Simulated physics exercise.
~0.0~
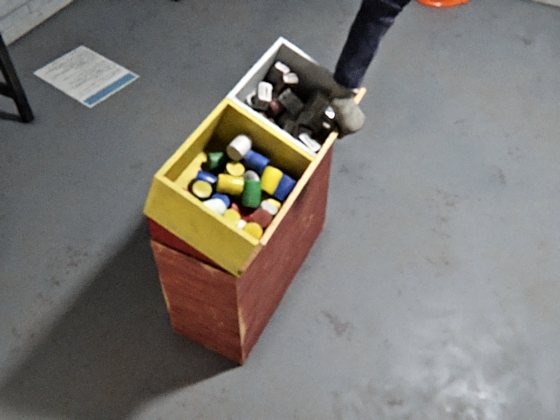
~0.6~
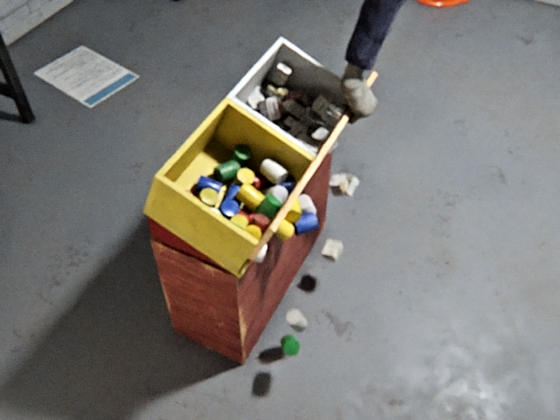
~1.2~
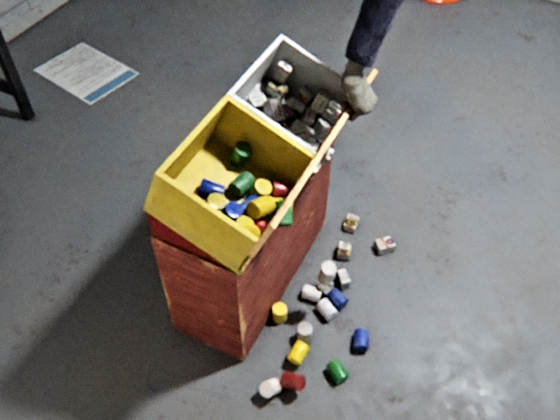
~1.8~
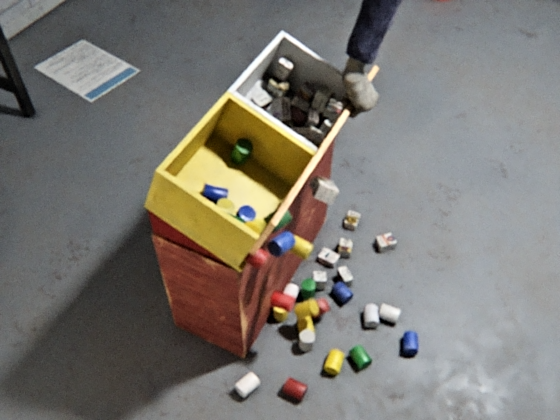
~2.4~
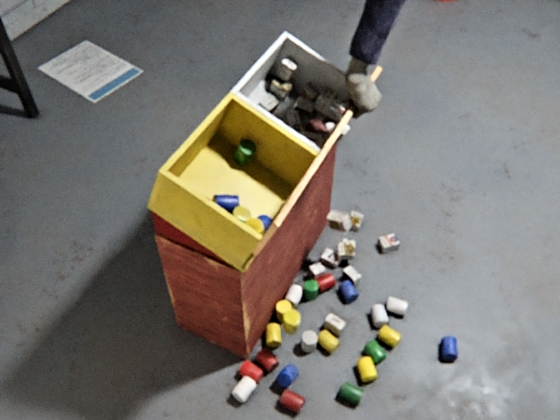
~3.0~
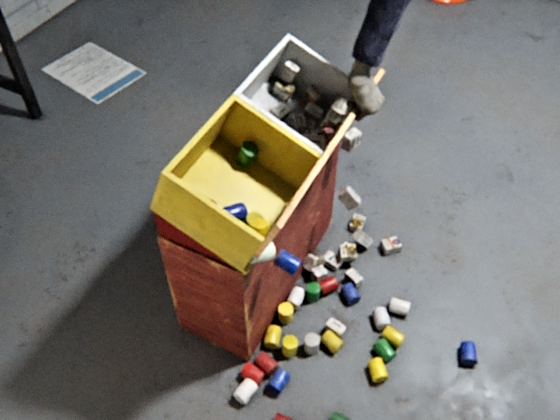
On a grey floor, a gloved hand lifted the gate along the side of a white bin and a yellow bin, and small blocks and colourful little jars tumbled out, leaving the yellow bin nearly empty while many dark pieces stayed in the white one.
